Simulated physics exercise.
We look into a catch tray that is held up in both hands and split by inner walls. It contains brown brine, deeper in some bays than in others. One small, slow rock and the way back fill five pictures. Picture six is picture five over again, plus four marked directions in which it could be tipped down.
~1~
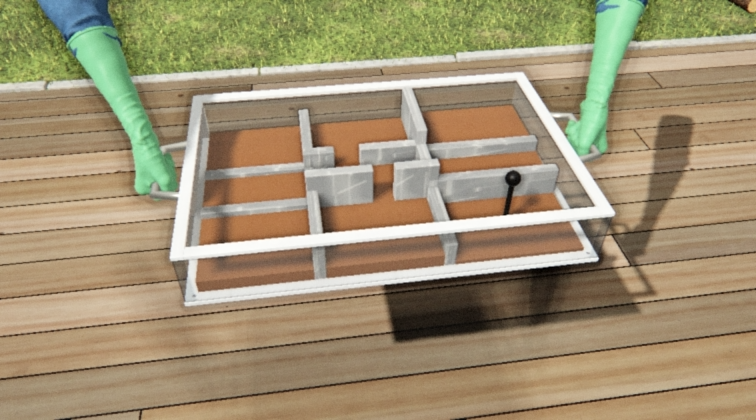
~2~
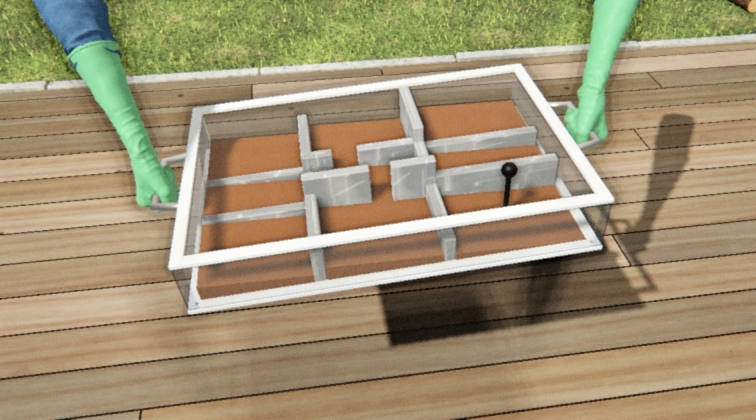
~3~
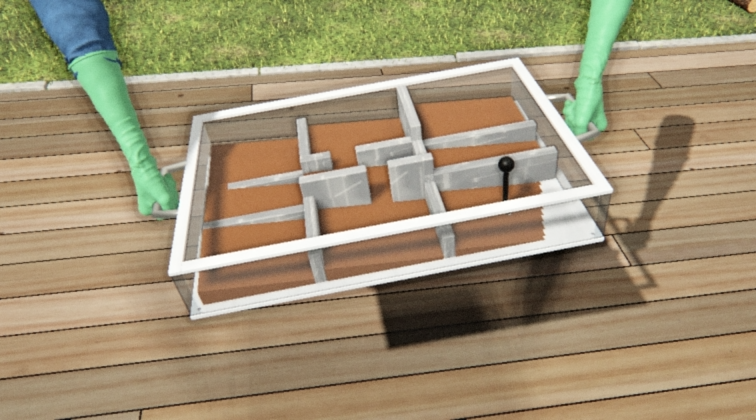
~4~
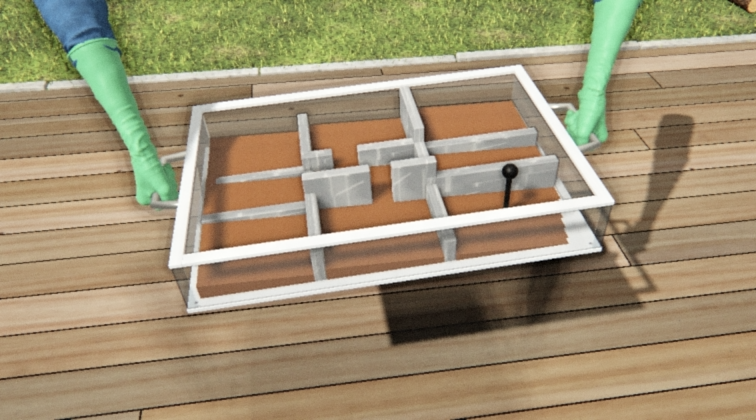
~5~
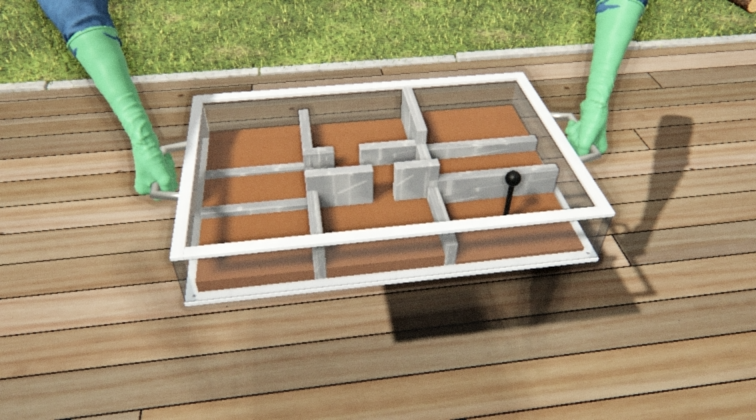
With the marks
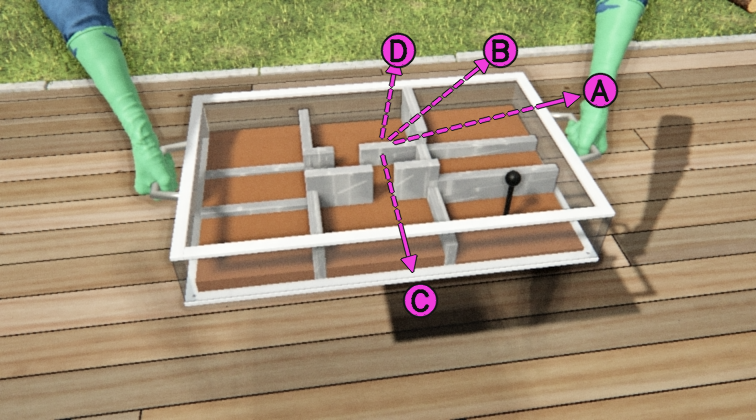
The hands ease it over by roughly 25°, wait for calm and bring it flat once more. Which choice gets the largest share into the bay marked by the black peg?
It is C.
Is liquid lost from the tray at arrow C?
No, all stays in.
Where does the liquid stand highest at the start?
That is the back right bay.
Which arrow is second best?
It is A.
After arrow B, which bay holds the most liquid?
That is the back right bay.
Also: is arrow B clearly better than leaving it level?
No.
On the marked copy, A ends at (574, 97); B ends at (486, 61); C ends at (411, 266); D ends at (395, 64).
With A, about 14 % of the liquid ends in the peg's bay; about 1 % goes over the rim.
With B, about 5 % of the liquid ends in the peg's bay; about 18 % goes over the rim.
With C, about 23 % of the liquid ends in the peg's bay; nothing spills.
With D, about 5 % of the liquid ends in the peg's bay; about 7 % goes over the rim.
